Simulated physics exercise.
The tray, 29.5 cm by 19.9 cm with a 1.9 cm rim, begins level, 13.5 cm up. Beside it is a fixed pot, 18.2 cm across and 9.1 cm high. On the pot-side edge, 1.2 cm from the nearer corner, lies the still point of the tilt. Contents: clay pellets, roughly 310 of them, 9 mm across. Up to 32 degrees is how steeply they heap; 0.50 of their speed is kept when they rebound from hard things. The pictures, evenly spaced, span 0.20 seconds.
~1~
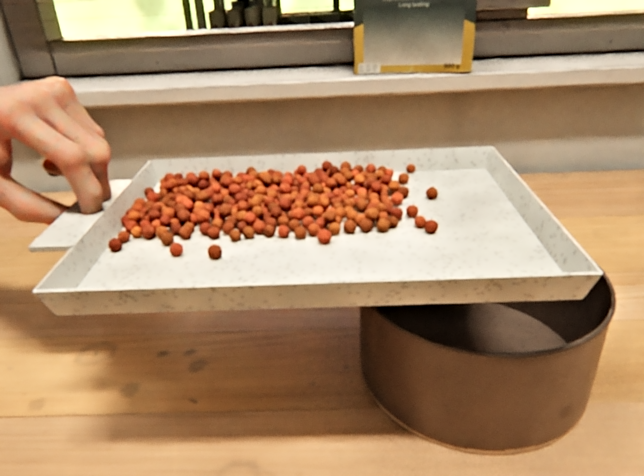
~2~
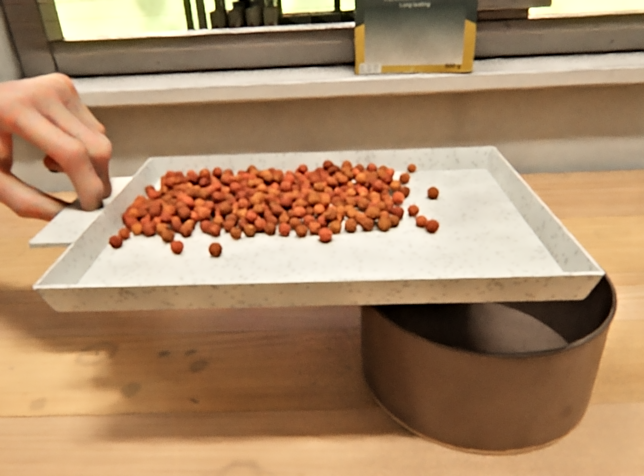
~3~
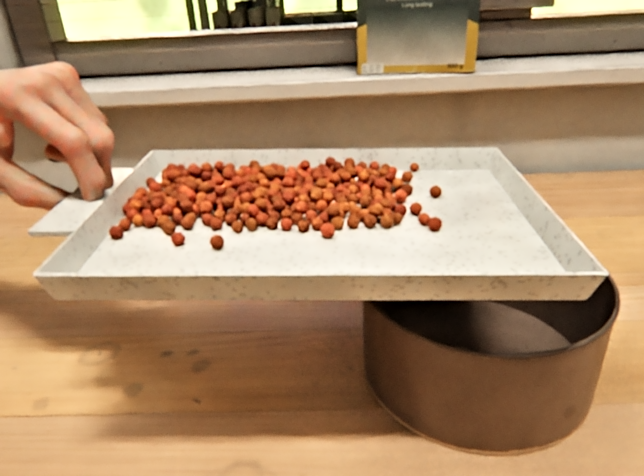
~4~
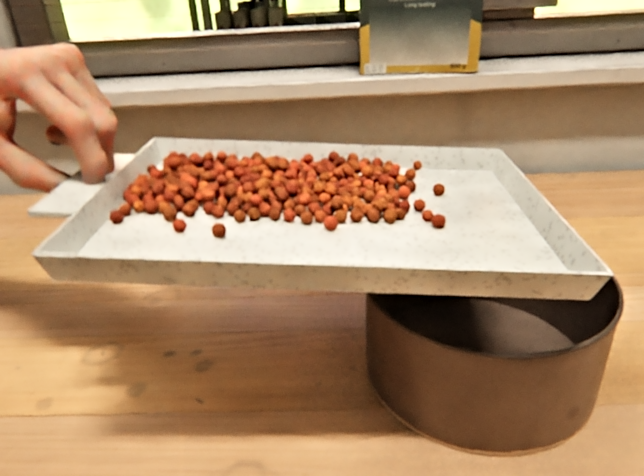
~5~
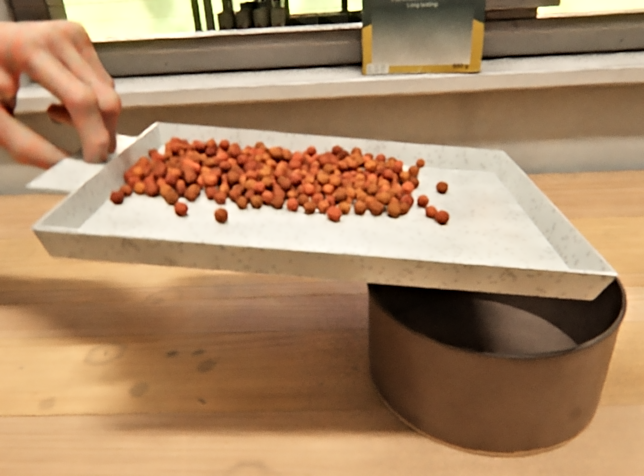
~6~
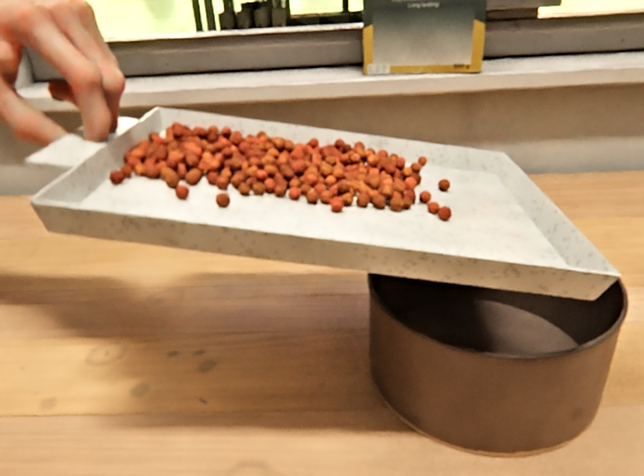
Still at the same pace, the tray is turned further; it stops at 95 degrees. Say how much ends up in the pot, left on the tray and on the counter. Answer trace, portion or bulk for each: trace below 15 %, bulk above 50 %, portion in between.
Pot: Bulk. Tray: Trace. Counter: Portion.
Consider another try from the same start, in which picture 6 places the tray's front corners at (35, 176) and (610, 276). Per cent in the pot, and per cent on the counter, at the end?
Split: Pot = 0, counter = 100.
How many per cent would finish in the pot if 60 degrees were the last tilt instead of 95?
10 percent.
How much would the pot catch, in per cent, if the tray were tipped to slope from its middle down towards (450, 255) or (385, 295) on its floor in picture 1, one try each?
Roughly 0 % for the first direction, roughly 0 % for the second.
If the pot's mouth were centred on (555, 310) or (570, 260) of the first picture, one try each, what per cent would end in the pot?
Spot one: Some 45 per cent; spot two: Some 85 per cent.
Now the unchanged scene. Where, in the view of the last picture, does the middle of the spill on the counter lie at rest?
About (560, 291).
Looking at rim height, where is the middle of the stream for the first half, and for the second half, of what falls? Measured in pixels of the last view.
First near (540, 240), then at (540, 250).
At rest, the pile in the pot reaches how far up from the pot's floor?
About 3.0 cm.
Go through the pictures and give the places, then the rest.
The first picture shows tray tilt 0 degrees, front corners at (47, 286) and (589, 268); middle of the pieces at (272, 195); pot at (480, 273).
The second picture shows tray tilt 1 degrees, front corners at (47, 282) and (590, 268); middle of the pieces at (273, 194).
The third picture shows tray tilt 2 degrees, front corners at (47, 270) and (594, 268); middle of the pieces at (275, 189).
The fourth picture shows tray tilt 4 degrees, front corners at (46, 250) and (599, 268), lowest corner right back; middle of the pieces at (278, 180).
The fifth picture shows tray tilt 7 degrees, front corners at (46, 224) and (604, 269), lowest corner right back; middle of the pieces at (281, 170).
The sixth picture shows tray tilt 10 degrees, front corners at (45, 198) and (607, 269), lowest corner right back; middle of the pieces at (284, 160); pot at (490, 274).
Then, 0.56 s after the last picture, tilt 51 degrees; the tray holds 100 %, the pot 0 %.
Then, 0.92 s after the last picture, tilt 77 degrees; the tray holds 75 %, the pot 10 %.
Then, 1.38 s after the last picture, tilt 95 degrees; the tray holds 10 %, the pot 55 %.
In the end, pot 65 %, tray 0 %, counter 35 %.
